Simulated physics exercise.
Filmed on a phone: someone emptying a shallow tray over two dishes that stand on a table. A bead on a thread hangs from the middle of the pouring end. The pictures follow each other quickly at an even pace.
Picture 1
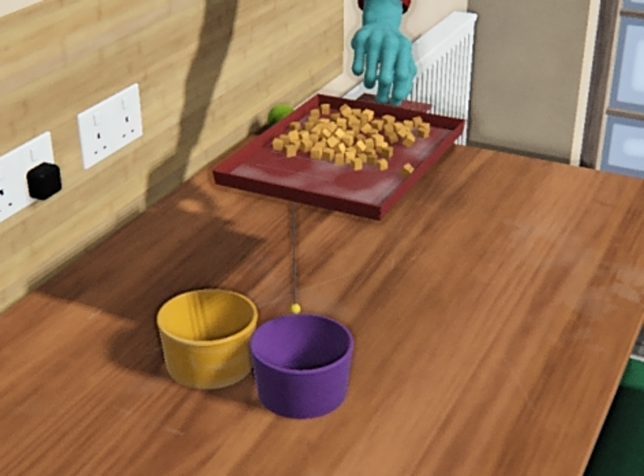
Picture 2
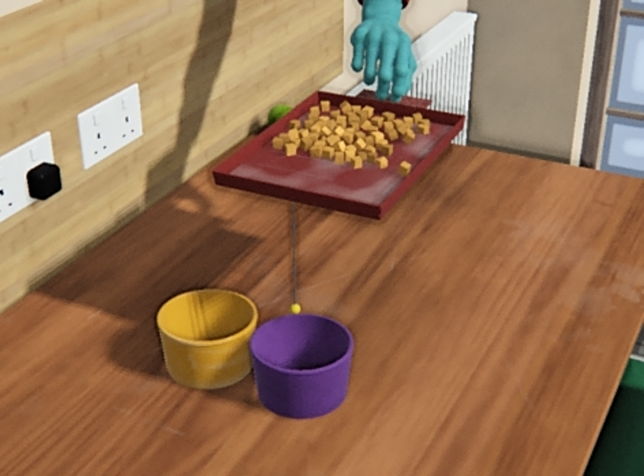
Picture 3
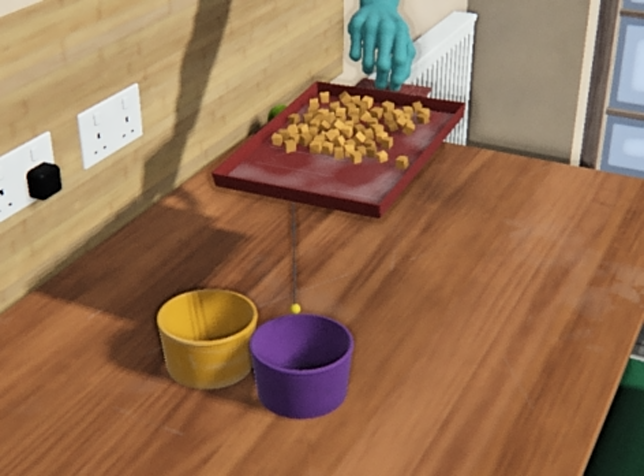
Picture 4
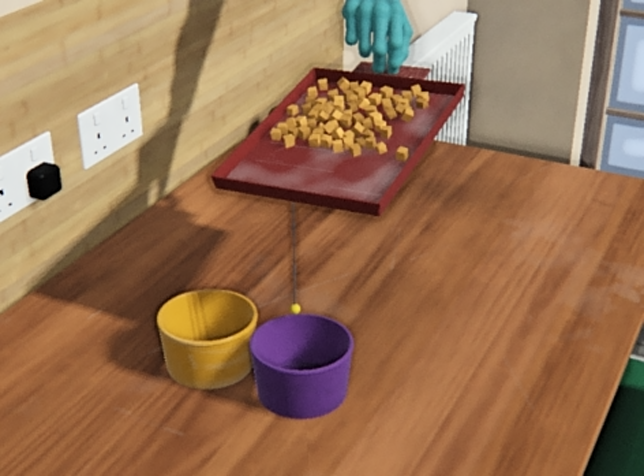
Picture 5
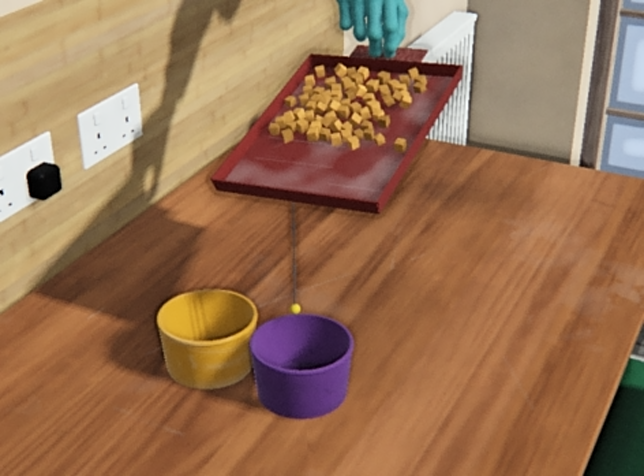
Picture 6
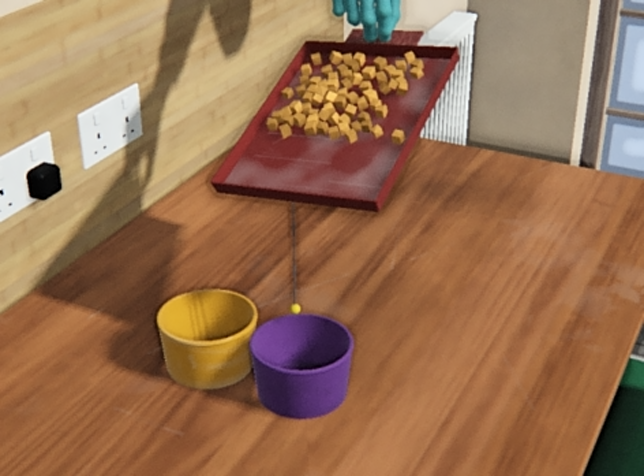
The clip shows a teal-gloved hand steadily raising the far end of a dark red tray of croutons above a yellow dish and a purple dish on a wooden table, while the croutons stay bunched toward the raised end.
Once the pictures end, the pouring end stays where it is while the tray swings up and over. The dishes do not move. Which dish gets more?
More goes to the left dish.
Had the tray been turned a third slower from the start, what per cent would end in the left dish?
It comes to 60 per cent or so.
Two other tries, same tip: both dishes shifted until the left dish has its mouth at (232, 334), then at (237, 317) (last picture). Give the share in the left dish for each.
Roughly 70 per cent, and 80 per cent.
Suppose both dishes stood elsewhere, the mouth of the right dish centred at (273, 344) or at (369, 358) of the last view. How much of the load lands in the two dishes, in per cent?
Roughly 80 per cent, and 40 per cent.
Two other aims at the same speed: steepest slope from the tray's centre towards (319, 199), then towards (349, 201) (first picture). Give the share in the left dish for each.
Near 0 % and 0 %.
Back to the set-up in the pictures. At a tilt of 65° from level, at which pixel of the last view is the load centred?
Near (256, 164).
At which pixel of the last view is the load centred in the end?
Roughly at (216, 361).
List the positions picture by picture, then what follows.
In the first picture, corners of the pouring end at (215, 170) and (380, 206), level; middle of the load at (350, 136), croutons; left dish at (183, 360); right dish at (279, 389); bead on its thread at (295, 309).
In the second picture, corners of the pouring end at (215, 170) and (380, 205), level; middle of the load at (350, 133).
In the third picture, corners of the pouring end at (214, 172) and (379, 204), tipped barely, lowest at the left corner; middle of the load at (349, 126).
In the fourth picture, corners of the pouring end at (214, 175) and (378, 202), tipped a little, lowest at the left corner; middle of the load at (348, 115).
In the fifth picture, corners of the pouring end at (213, 178) and (376, 201), tipped clearly, lowest at the left corner; middle of the load at (346, 104).
In the sixth picture, corners of the pouring end at (213, 181) and (375, 200), tipped clearly, lowest at the left corner; middle of the load at (343, 94); left dish at (183, 360); right dish at (279, 389).
Soon, tray tipped steeply; nearly all on the tray; a stray few in the air.
A while on, tray tipped past a quarter turn; about two thirds on the tray; a small part in the right dish; about a quarter in the left dish; a small part outside both; a small part in the air.
Towards the end, tray tipped past a quarter turn; a small part in the right dish; about two thirds in the left dish; a small part outside both.
Finally, tray tipped past a quarter turn; a small part in the right dish; about two thirds in the left dish; a small part outside both.
